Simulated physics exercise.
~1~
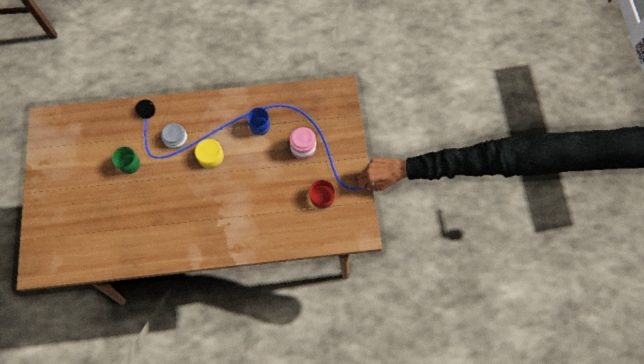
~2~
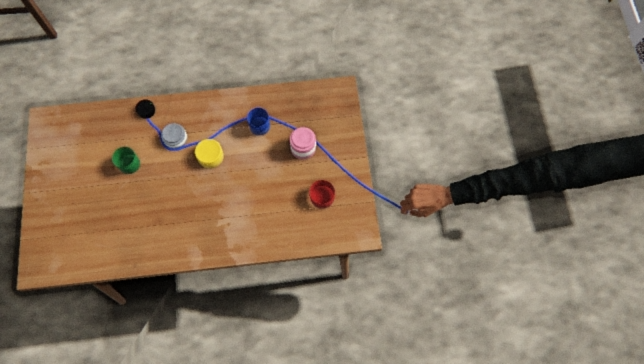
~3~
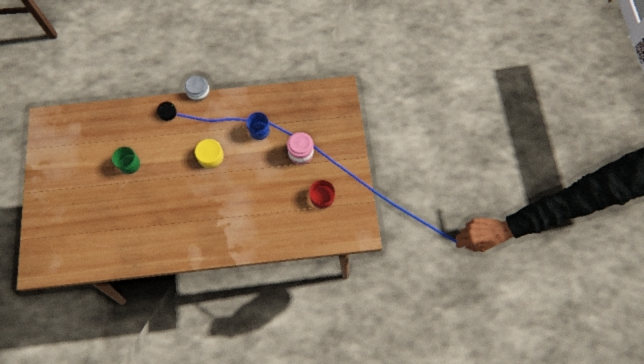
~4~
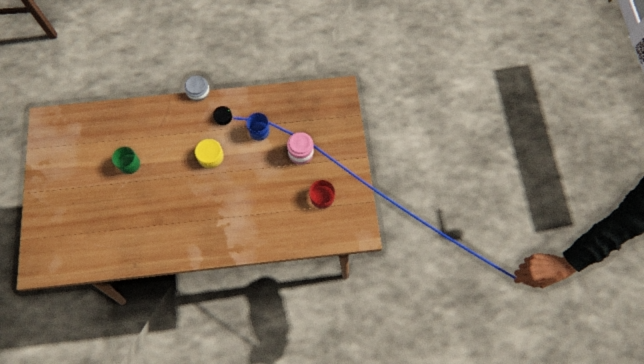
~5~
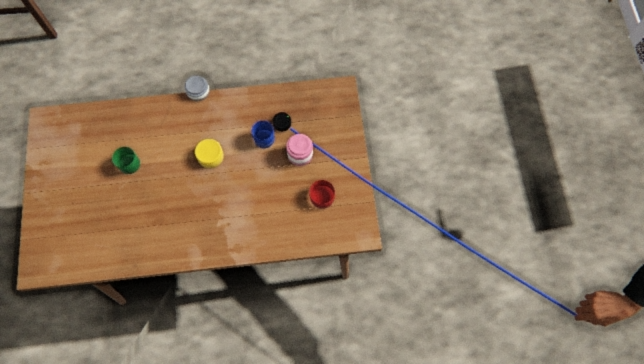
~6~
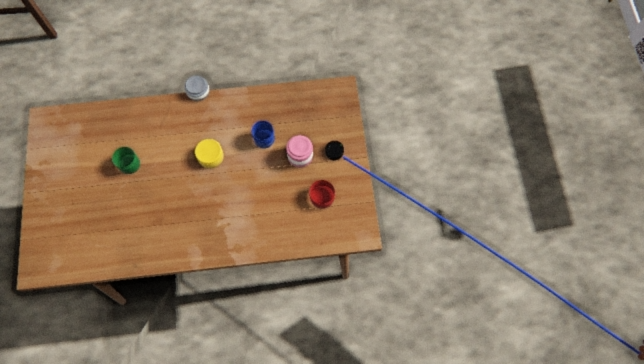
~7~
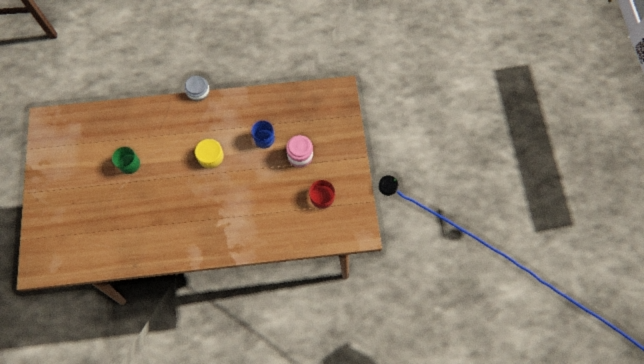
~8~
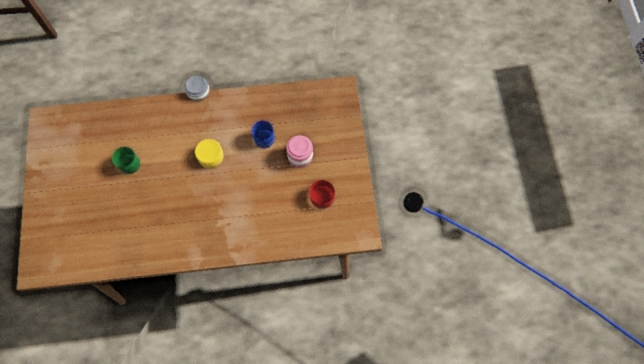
On a wooden table, a hand pulled a blue cord rightward, shoving the grey jar to the back edge, then drew the black round piece past the blue cup, which shifted slightly, and off the right side, leaving the six other containers behind.
